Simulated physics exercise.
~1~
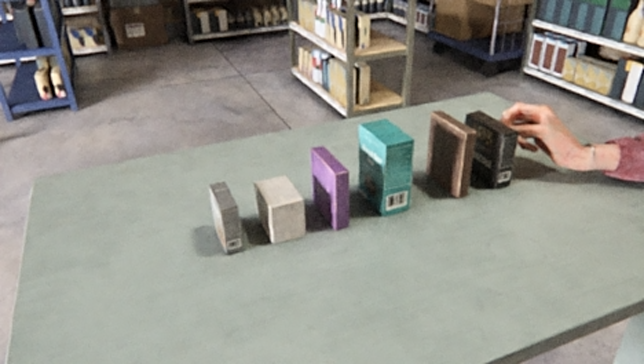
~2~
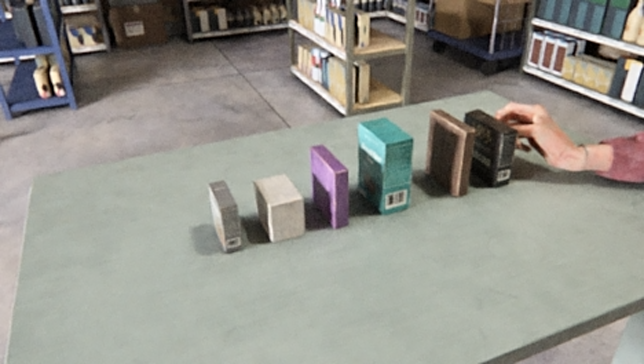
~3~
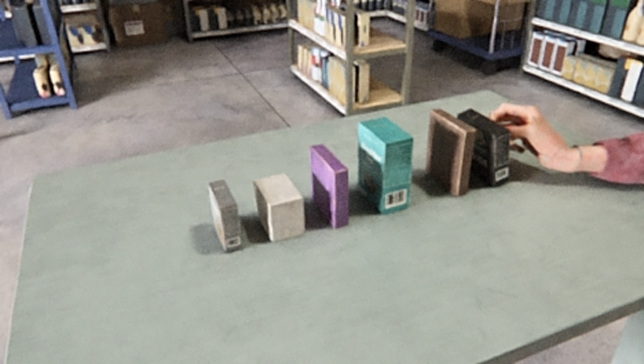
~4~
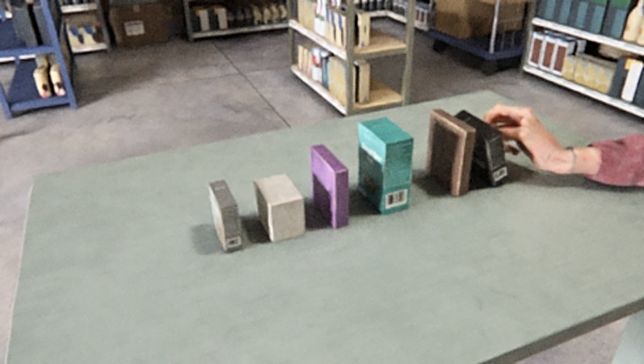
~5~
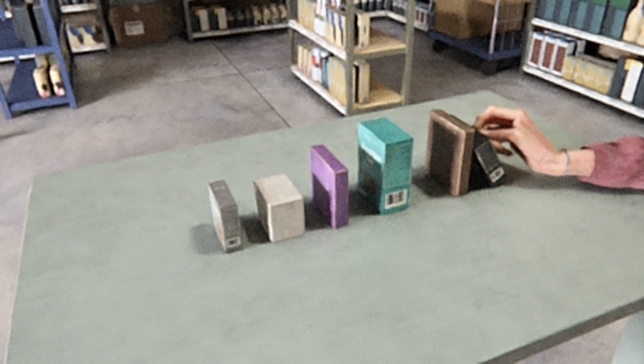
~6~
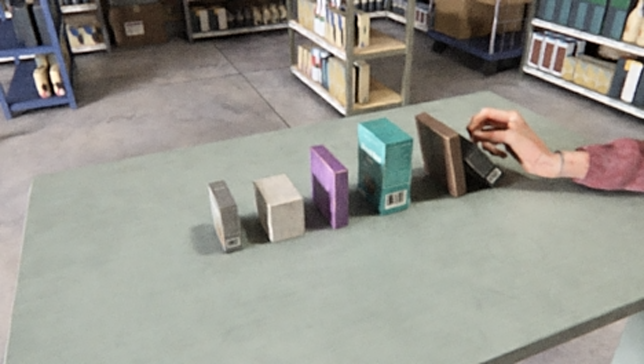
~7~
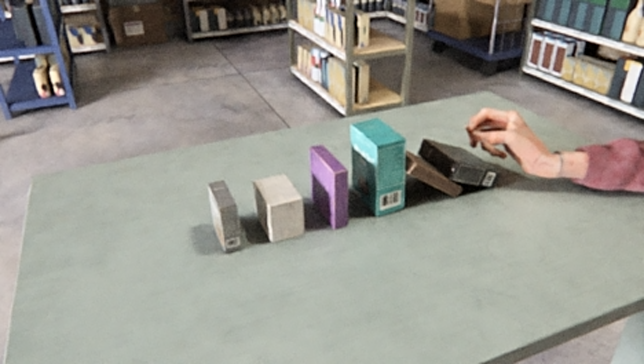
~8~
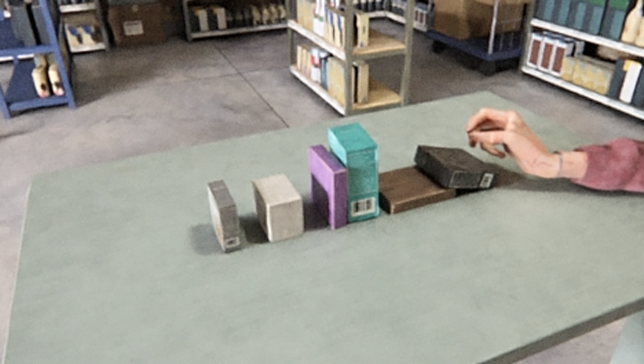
A hand tips the black packet, knocking the brown block flat and shifting the turquoise packet left.
